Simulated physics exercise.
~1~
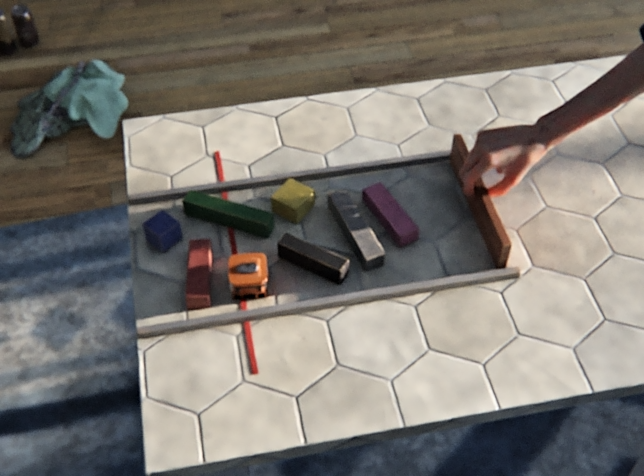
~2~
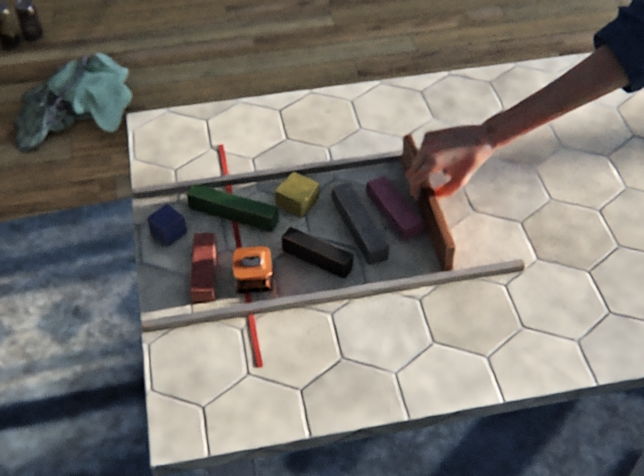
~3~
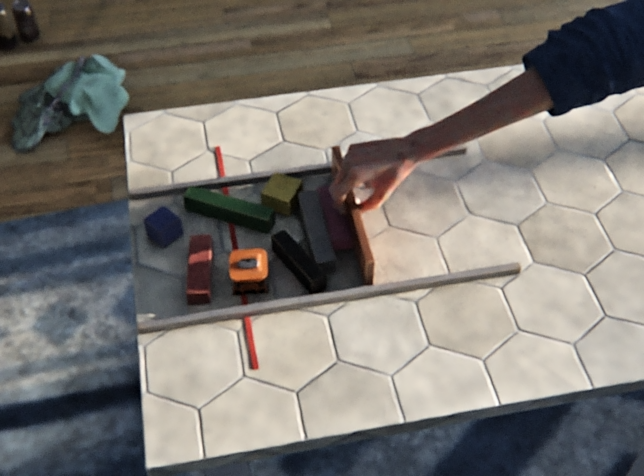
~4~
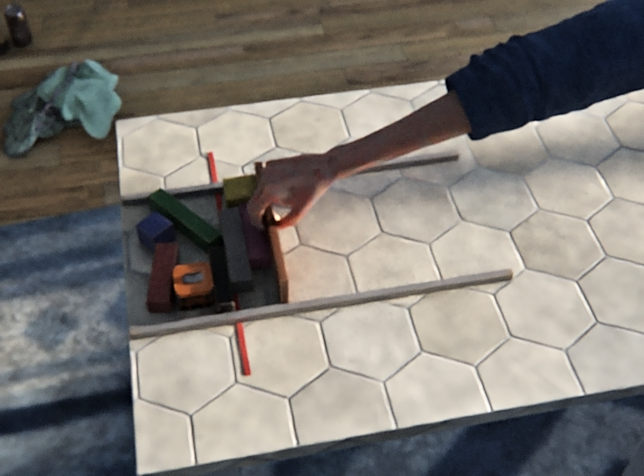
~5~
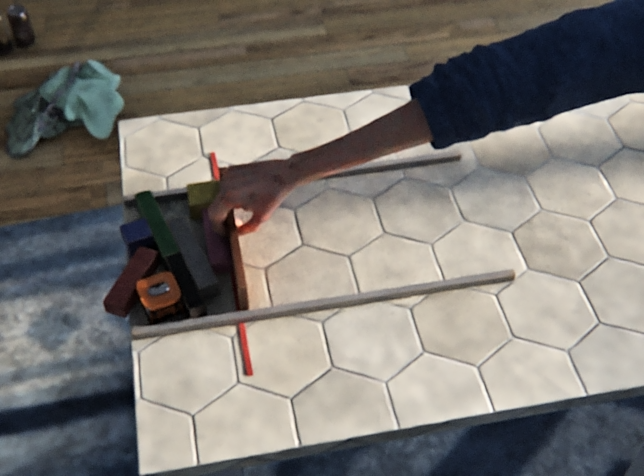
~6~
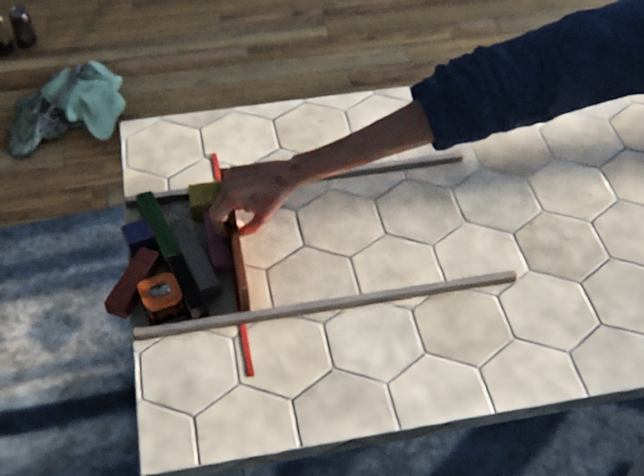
In the video, a hand slides an upright wooden board leftward along a channel on a tiled table, gathering colourful blocks and bars toward the table's end. The board stops near the red tape, with the pieces bunched tightly together and none fallen off.
